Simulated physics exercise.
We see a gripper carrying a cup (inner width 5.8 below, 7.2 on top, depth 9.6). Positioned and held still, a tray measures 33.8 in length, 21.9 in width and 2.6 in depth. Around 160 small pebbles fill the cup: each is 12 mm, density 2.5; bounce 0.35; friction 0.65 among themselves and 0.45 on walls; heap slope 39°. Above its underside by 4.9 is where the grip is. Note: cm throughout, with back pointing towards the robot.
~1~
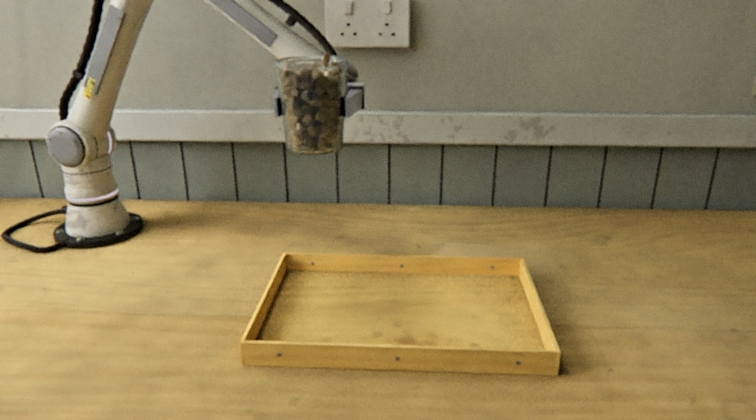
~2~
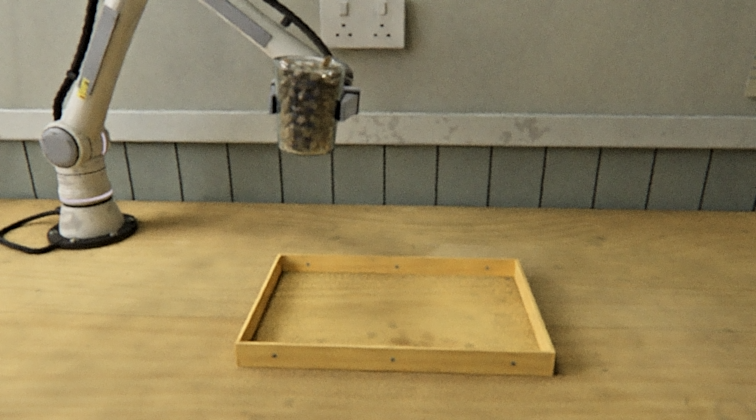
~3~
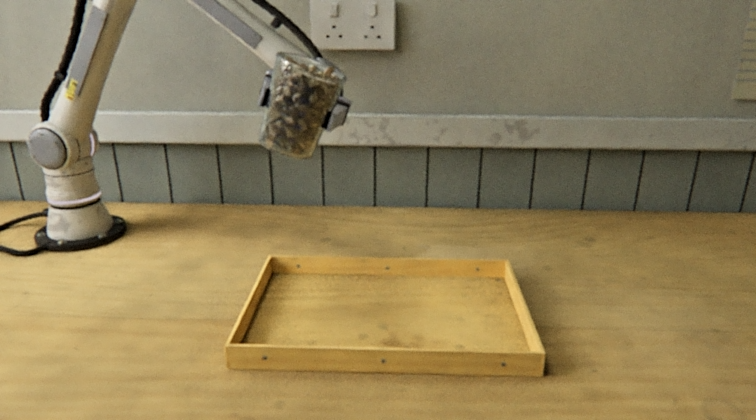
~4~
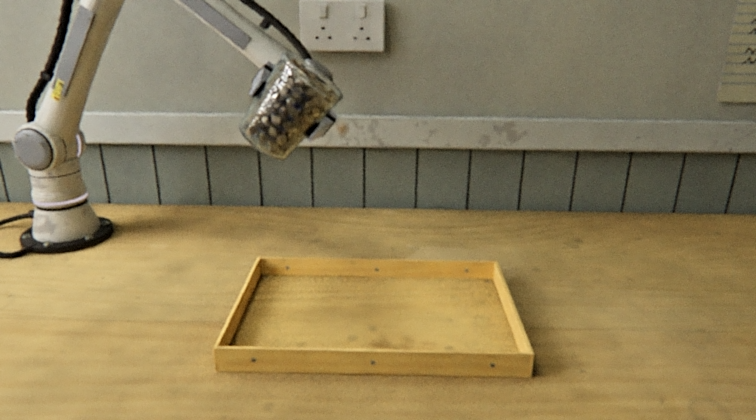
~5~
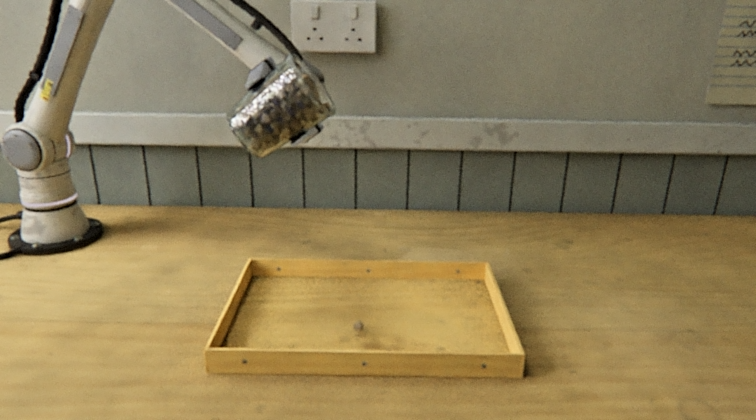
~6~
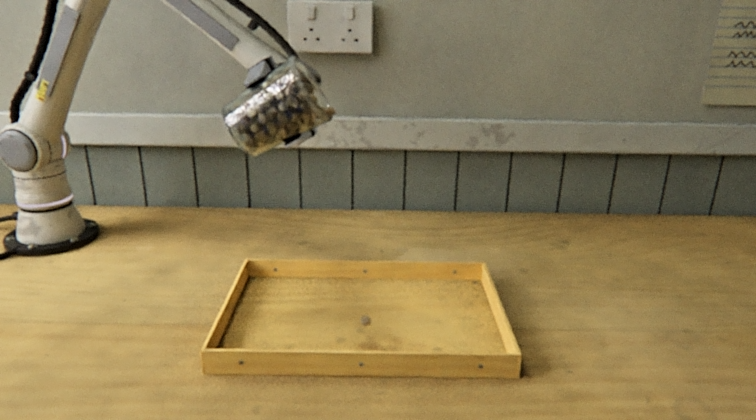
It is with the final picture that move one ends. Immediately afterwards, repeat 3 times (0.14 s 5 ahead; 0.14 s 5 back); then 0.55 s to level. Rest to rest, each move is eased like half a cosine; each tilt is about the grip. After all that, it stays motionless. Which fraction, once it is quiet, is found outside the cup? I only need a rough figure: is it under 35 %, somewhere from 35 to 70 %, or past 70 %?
Roughly, it is under 35 %.
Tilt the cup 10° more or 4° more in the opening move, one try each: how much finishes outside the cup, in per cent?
About 45 and 30 %.
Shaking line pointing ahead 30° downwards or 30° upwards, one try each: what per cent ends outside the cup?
Estimates, in order: 15 % then 45 %.
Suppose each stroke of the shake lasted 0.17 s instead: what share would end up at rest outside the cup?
In that case it would be near 15 percent.
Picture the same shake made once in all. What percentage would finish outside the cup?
In that case it would be roughly 15 per cent.
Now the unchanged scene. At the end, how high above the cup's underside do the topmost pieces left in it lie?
Roughly 9.5 cm.
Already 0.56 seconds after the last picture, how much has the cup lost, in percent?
I'd say some 20 percent.
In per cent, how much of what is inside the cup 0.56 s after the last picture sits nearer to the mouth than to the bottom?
I'd say close to 45 per cent.
Then, 0.56 s after the last picture, tilted 59° forward, highest piece 29 above the table; 132 in the cup, 25 in the tray, 5 in flight or on a rim.
Then, 1.11 s after the last picture, tilted 30° forward, highest piece 30 above the table; 127 in the cup, 35 in the tray.
Then, 1.59 s after the last picture, level, highest piece 32 above the table; 127 in the cup, 35 in the tray.
Then, 2.64 s after the last picture, level, highest piece 31 above the table; 127 in the cup, 35 in the tray.
Final count, 127 in the cup, 35 in the tray. That is 22 % outside the cup.
